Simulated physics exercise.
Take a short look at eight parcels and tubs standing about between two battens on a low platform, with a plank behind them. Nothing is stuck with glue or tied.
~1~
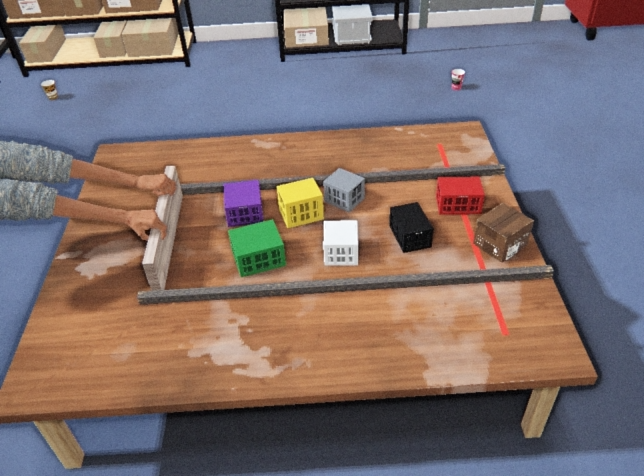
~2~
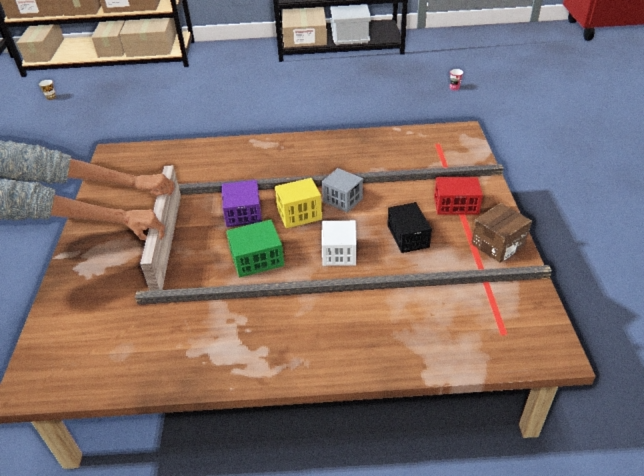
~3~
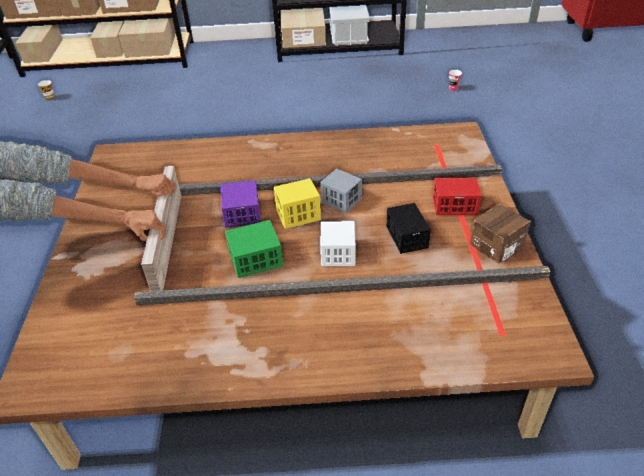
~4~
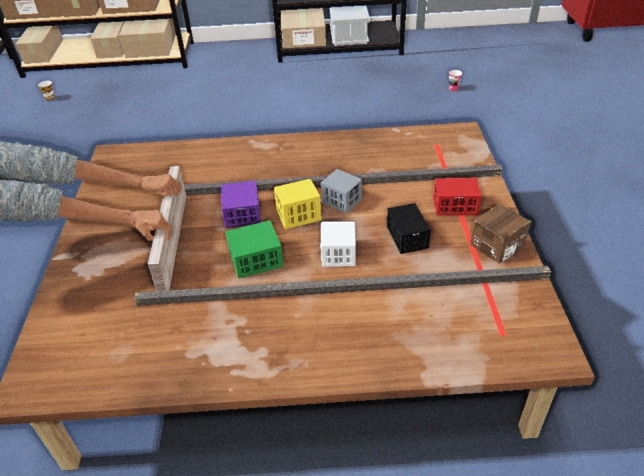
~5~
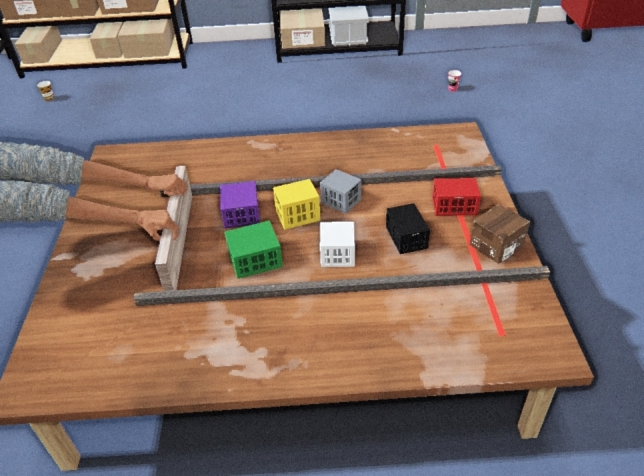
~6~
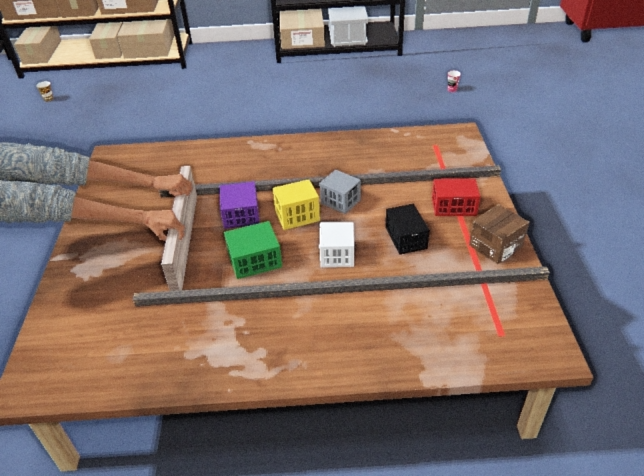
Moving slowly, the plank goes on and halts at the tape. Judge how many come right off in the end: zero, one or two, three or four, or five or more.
Looks to me like the count going over is a three or a four.
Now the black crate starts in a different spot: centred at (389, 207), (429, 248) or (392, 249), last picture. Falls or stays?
In turn it goes off the edge; goes off the edge; goes off the edge.
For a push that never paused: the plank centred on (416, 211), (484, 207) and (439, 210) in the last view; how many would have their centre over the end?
Place by place: 1, 6 and 3.
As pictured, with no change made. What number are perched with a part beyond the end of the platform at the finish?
That'd be 2.
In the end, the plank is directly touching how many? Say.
2 are in contact with it.
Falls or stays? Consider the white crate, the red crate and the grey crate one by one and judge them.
White crate goes over the edge, red crate goes over the edge, grey crate keeps its place.
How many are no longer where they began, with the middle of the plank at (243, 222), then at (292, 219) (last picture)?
Tally at point one: 3; at point two: 5.
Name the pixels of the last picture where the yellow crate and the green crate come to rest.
In the last picture the yellow crate sits at (513, 194) while the green crate sits at (496, 238).
Early on, none off yet; brown parcel at rest near (498, 234); red crate at rest near (455, 197); black crate at rest near (407, 229).
A while later, none off yet; brown parcel travelled a little near (513, 234); red crate travelled a little near (460, 196); black crate travelled about its own width near (464, 225).
Finally, the number that fall off is three or four; lost, white crate, black crate, red crate and brown parcel.
